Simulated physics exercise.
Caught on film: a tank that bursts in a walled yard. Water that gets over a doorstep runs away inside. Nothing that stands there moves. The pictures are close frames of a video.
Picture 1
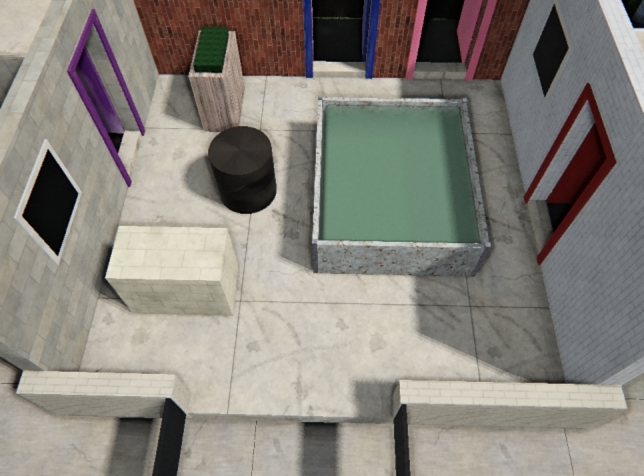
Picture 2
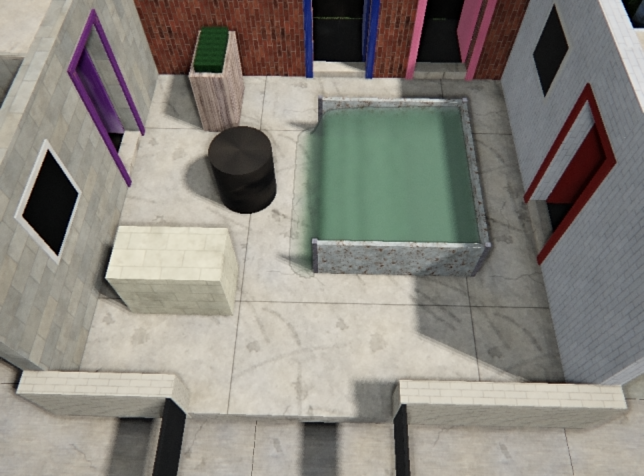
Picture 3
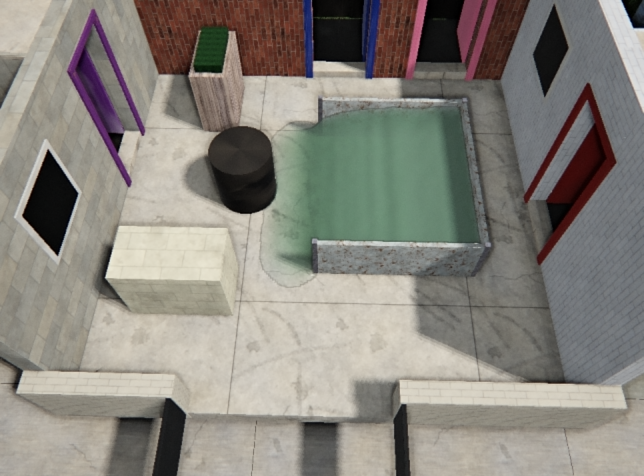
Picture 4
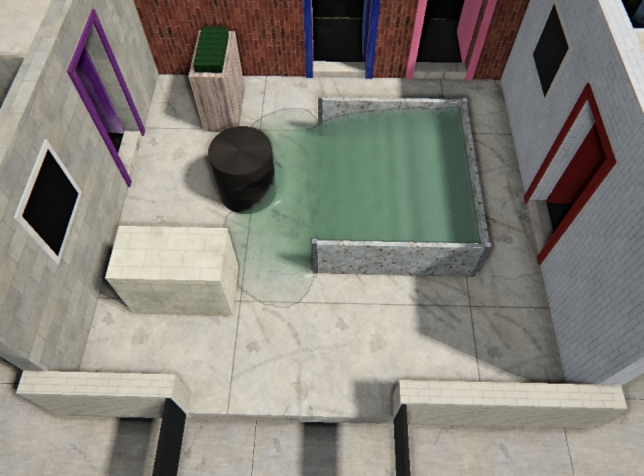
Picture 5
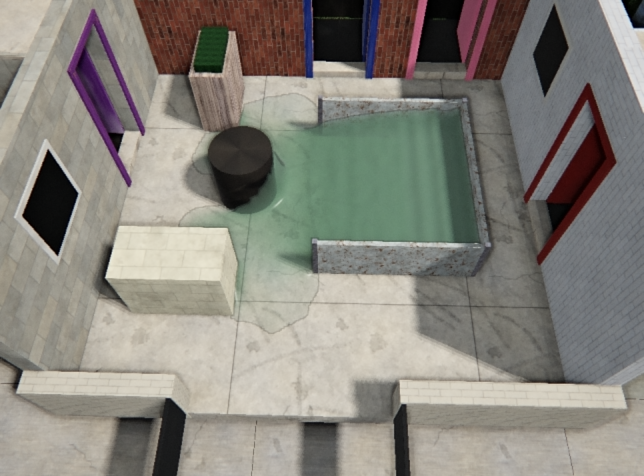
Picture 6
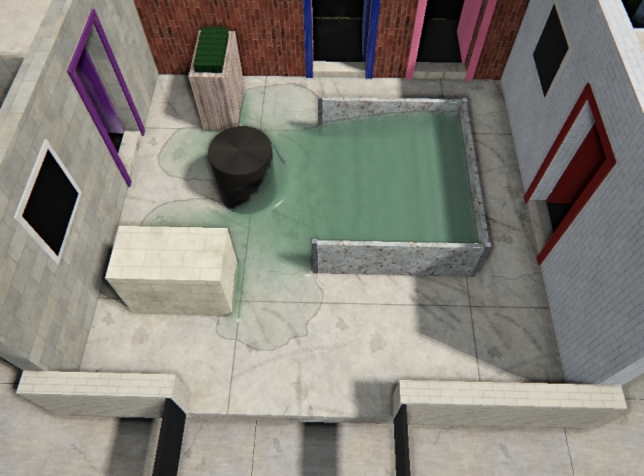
The clip opens on still green water filling a stone-walled tank in a walled yard. The tank's left side gives way and water pours out leftward across the paving, reaching the black cylinder and pale block, then wraps around the cylinder and spreads thinly toward the purple-framed doorway.
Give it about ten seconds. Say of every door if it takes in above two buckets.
One by one: The red door holds within the limit; the blue door holds within the limit; the purple door floods; the pink door holds within the limit.
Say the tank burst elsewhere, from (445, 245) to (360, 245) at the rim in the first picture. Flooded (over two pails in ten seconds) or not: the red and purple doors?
Red door stays under, purple door is under.
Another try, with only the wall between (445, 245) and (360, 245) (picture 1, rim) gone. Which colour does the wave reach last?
The purple door.
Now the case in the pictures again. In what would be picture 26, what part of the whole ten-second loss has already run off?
I make it 45 per cent.
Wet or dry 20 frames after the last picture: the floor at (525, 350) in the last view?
Verdict: No water.
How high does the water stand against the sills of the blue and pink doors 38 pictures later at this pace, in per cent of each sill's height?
Near 70 and 50 in a hundred.
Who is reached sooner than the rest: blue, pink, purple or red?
That is the purple one.
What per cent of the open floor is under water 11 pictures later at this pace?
About 60 per cent.
A moment on, water covers 40 % of the floor; the red door not reached, the blue door not reached, the purple door over two buckets in, the pink door not reached.
Next, water covers 60 % of the floor; the red door not reached, the blue door wet at the sill, nothing in, the purple door far over two buckets in, the pink door not reached.
Then, water covers 70 % of the floor; the red door not reached, the blue door wet at the sill, nothing in, the purple door far over two buckets in, the pink door wet at the sill, nothing in.
Later, water covers 90 % of the floor; the red door wet at the sill, nothing in, the blue door wet at the sill, nothing in, the purple door far over two buckets in, the pink door wet at the sill, nothing in.
In the end, water covers 95 % of the floor; the red door wet at the sill, nothing in, the blue door wet at the sill, nothing in, the purple door far over two buckets in, the pink door wet at the sill, nothing in.
